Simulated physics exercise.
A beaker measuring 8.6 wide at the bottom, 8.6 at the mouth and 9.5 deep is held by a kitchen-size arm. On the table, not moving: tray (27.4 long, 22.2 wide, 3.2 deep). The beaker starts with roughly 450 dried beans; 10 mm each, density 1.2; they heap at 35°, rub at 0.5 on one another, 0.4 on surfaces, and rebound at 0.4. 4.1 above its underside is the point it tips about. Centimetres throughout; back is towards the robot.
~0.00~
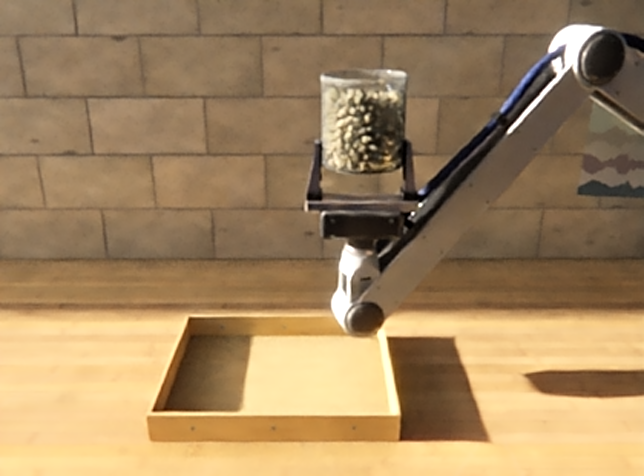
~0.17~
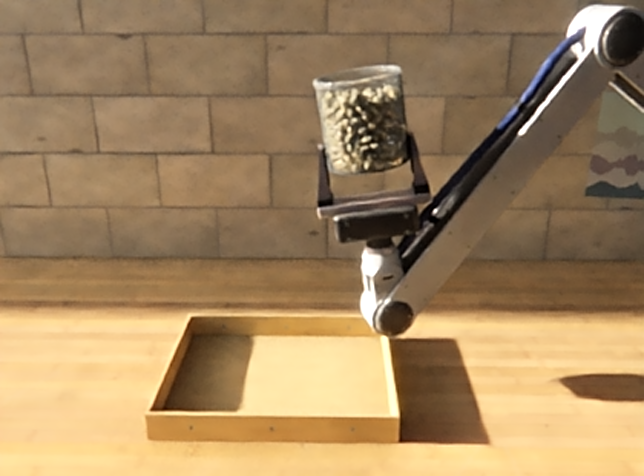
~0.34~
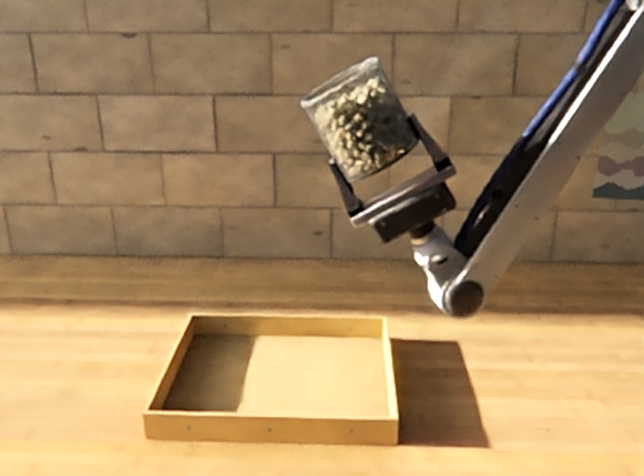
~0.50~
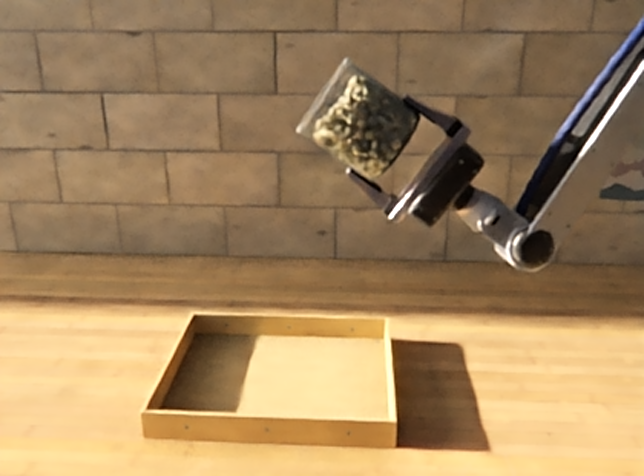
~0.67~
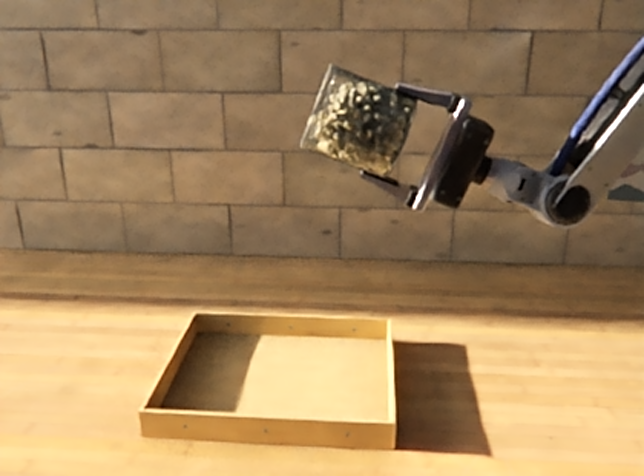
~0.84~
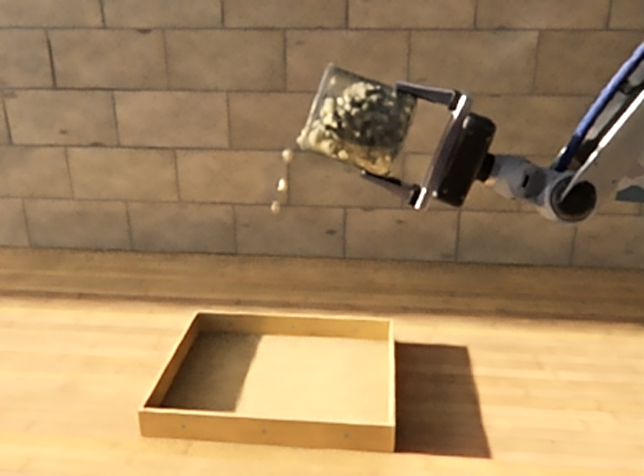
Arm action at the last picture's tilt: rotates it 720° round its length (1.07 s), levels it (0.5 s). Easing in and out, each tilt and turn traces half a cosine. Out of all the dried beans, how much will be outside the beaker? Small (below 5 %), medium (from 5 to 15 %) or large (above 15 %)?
Medium.
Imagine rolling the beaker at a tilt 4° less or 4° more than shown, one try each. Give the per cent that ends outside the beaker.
Estimates: Close to 5 % and 15 %.
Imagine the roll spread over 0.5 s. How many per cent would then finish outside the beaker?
That would give near 5 in a hundred.
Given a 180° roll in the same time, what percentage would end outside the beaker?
I'd put it at about 10 %.
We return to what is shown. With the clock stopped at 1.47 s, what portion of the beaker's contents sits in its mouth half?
Something near 40 in a hundred.
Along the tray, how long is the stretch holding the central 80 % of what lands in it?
Roughly 10 cm.
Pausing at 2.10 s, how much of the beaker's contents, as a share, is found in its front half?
About 55 %.
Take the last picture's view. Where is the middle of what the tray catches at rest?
Centre point: Close to (227, 382).
By 1.47 s, tipped 71°, highest piece 38 above the table; 432 in the beaker, 11 in the tray, 10 in flight or on a rim.
By 2.10 s, tipped 49°, highest piece 36 above the table; 416 in the beaker, 26 in the tray, 2 on the table or floor, 9 in flight or on a rim.
By 2.61 s, upright, highest piece 38 above the table; 416 in the beaker, 35 in the tray, 2 on the table or floor.
By 3.31 s, upright, highest piece 38 above the table; 416 in the beaker, 35 in the tray, 2 on the table or floor.
Final count, 416 in the beaker, 35 in the tray, 2 on the table or floor. That is 8 % outside the beaker.
